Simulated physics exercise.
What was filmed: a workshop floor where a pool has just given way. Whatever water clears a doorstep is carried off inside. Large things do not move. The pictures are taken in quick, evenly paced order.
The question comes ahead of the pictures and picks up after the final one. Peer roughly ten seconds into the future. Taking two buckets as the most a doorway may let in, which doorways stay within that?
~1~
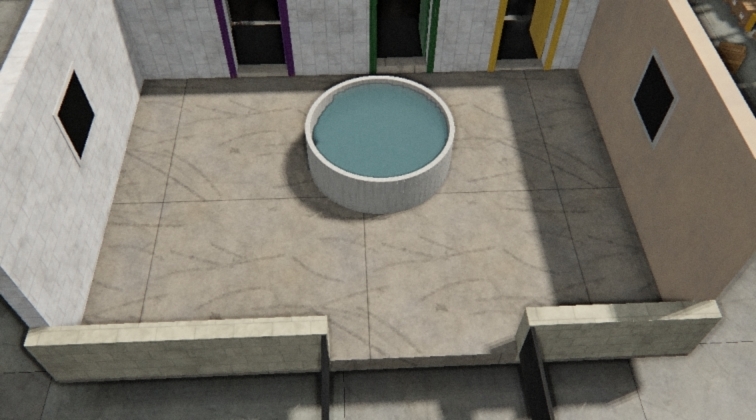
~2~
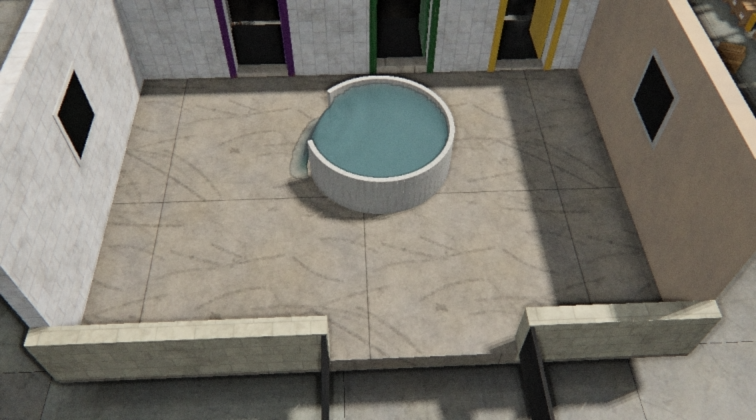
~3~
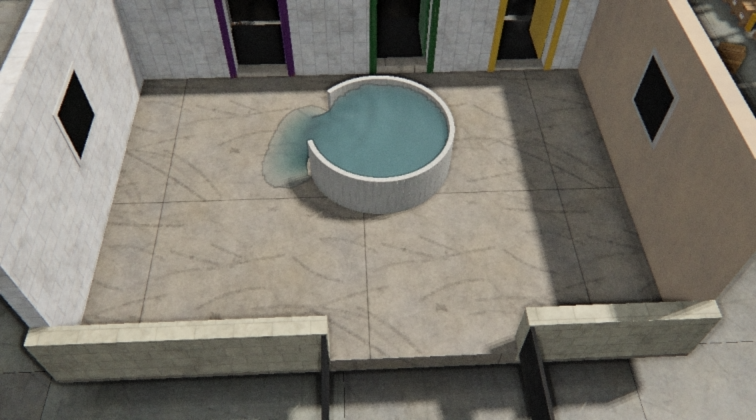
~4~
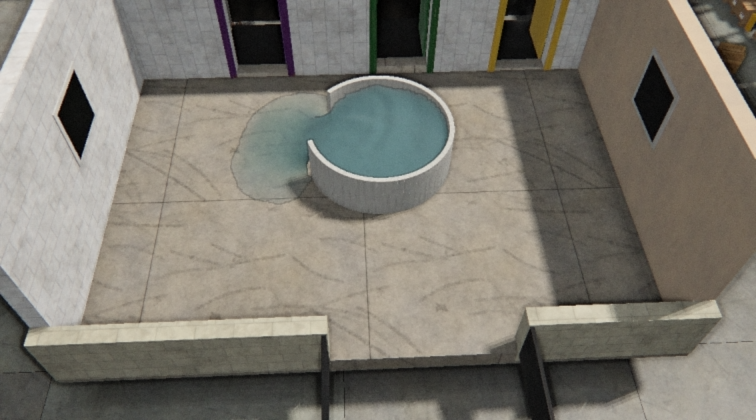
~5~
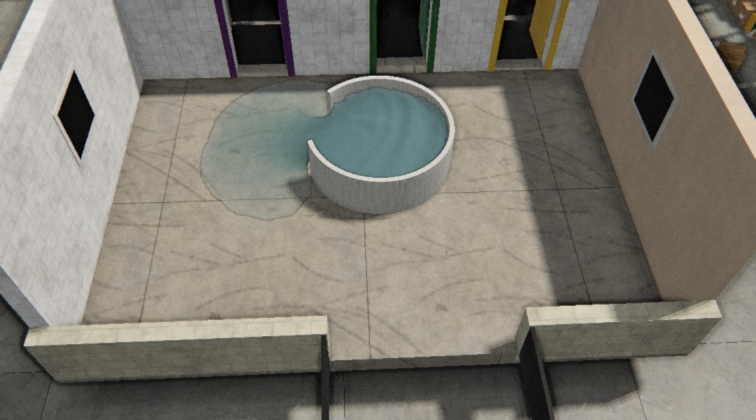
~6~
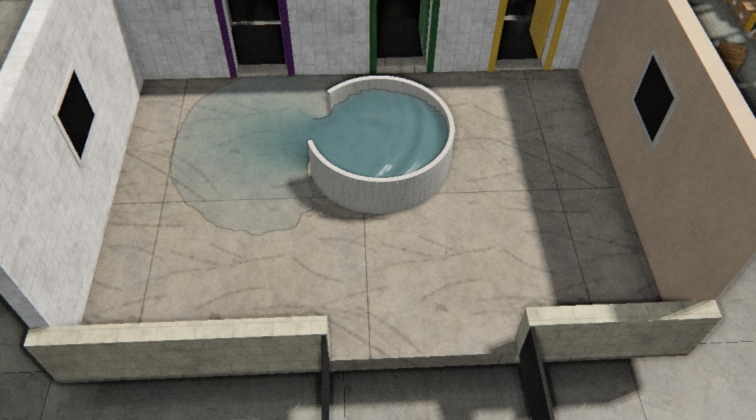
The yellow door stays within it, the green door stays within it, the purple door goes over it.
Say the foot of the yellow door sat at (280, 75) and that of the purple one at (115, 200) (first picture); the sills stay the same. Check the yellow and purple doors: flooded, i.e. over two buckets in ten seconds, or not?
Lab note - yellow door overshoots, purple door overshoots.
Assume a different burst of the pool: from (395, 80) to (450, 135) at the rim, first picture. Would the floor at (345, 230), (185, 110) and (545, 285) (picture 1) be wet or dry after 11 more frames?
Bone-dry, bone-dry, bone-dry.
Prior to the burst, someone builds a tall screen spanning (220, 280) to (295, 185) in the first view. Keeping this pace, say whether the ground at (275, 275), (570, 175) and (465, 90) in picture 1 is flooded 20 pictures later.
Spared, spared, then spared.
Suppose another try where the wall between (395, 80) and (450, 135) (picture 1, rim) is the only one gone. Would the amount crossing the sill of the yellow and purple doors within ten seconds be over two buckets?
Note - yellow door: Above threshold; purple door: Below threshold.
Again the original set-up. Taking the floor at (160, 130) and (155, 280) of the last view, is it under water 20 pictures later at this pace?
Point one: Swamped. Point two: Swamped.
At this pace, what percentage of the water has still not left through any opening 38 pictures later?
Roughly 94 out of every hundred parts.
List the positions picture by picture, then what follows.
Still water in the round pool at (380, 129), in the first frame.
Water pours out at (315, 139) and has run to a hidden place, in the second frame.
Water pours out at (315, 140) and has run to (275, 182), in the third frame.
The front is at (244, 183), out from the gap at (315, 141), in the fourth frame.
Water pours out at (315, 141) and has run to (226, 113), in the fifth frame.
The front is at (207, 99), out from the gap at (315, 140), in the sixth frame.
A moment on, water covers 25 % of the floor; the yellow door not reached, the green door not reached, the purple door under two buckets in.
Next, water covers 30 % of the floor; the yellow door not reached, the green door not reached, the purple door over two buckets in.
Then, water covers 35 % of the floor; the yellow door not reached, the green door not reached, the purple door over two buckets in.
Later, water covers 60 % of the floor; the yellow door not reached, the green door wet at the sill, nothing in, the purple door far over two buckets in.
In the end, water covers 95 % of the floor; the yellow door wet at the sill, nothing in, the green door wet at the sill, nothing in, the purple door far over two buckets in.
